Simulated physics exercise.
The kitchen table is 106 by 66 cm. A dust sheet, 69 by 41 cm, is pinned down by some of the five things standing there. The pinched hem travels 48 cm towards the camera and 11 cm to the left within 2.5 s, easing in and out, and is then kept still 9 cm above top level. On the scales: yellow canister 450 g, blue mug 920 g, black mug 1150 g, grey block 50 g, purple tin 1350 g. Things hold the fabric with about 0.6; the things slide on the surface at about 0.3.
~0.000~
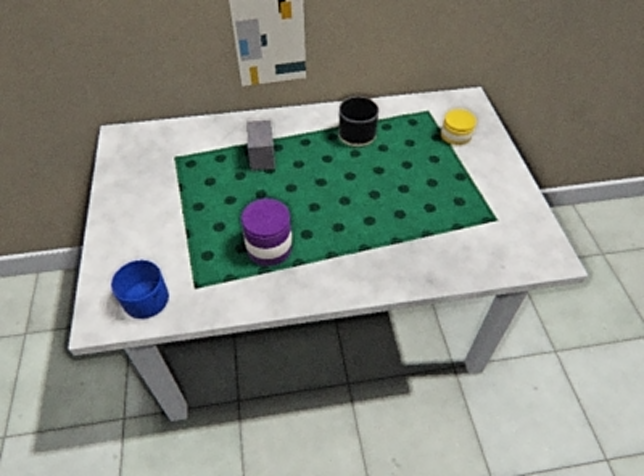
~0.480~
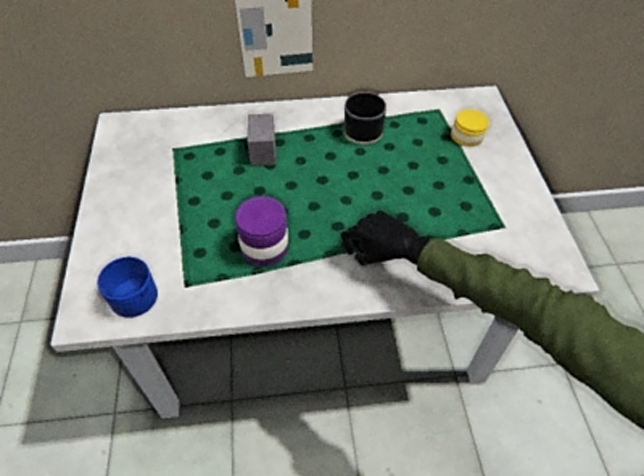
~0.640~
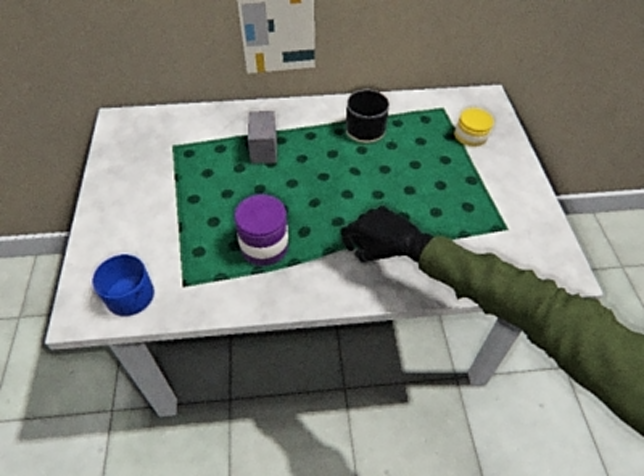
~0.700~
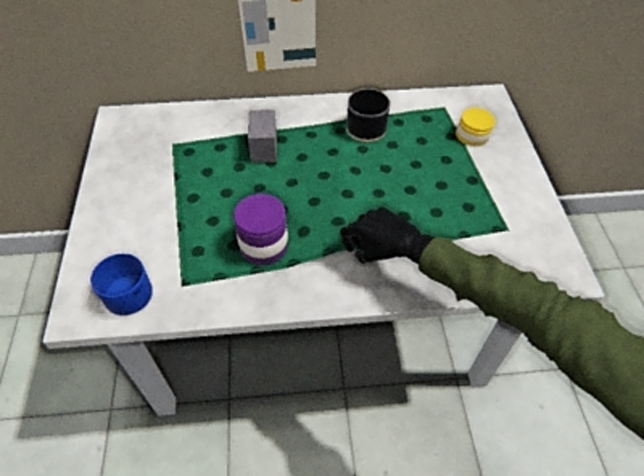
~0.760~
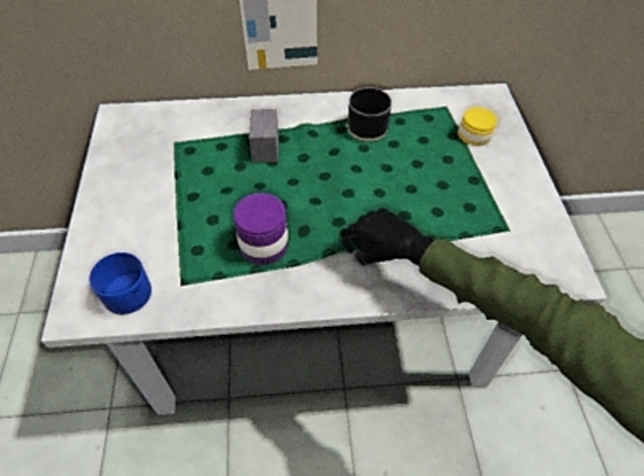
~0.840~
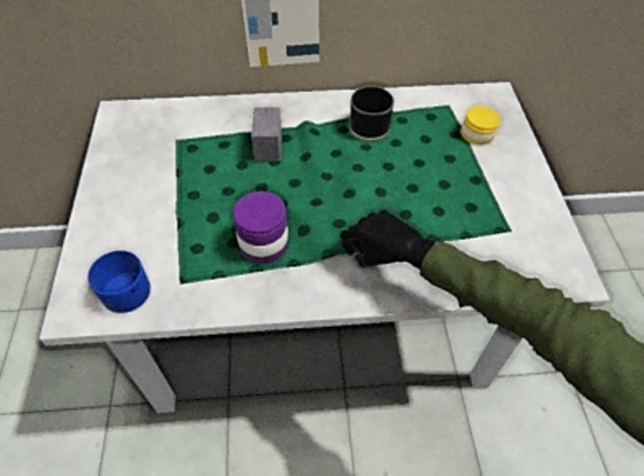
Gloved hand pinching the near edge of a green spotted cloth, barely shifting it as small wrinkles form along the back.
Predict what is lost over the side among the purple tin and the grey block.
Result: Purple tin goes over the edge, grey block drops off.
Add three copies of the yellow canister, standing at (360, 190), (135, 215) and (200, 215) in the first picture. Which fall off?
In that order: Falls off, stays up, drops off.
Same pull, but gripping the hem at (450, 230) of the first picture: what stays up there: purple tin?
In that case: Purple tin falls off.
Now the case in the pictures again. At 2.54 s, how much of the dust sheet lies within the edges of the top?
Some 25 per cent of it.
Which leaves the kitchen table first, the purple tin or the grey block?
First goes the purple one.
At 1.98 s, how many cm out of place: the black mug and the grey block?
Black mug 30 cm, grey block 30 cm.
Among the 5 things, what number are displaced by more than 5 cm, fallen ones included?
3 of them.
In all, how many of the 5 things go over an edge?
3 of them.
At 1.4 s, 100 % of the dust sheet is still over the top; grey block 14 cm off its start, purple tin 6 cm off its start, black mug 12 cm off its start.
At 2.0 s, 70 % of the dust sheet is still over the top; grey block 29 cm off its start, purple tin 21 cm off its start, black mug 30 cm off its start.
At 2.5 s, 25 % of the dust sheet is still over the top; purple tin over the edge, grey block 44 cm off its start at (245, 288), black mug 44 cm off its start at (358, 255).
At 3.1 s, 10 % of the dust sheet is still over the top; purple tin over the edge, grey block over the edge, black mug 52 cm off its start.
At 4.7 s, 0 % of the dust sheet is still over the top; purple tin over the edge, grey block over the edge, black mug over the edge.
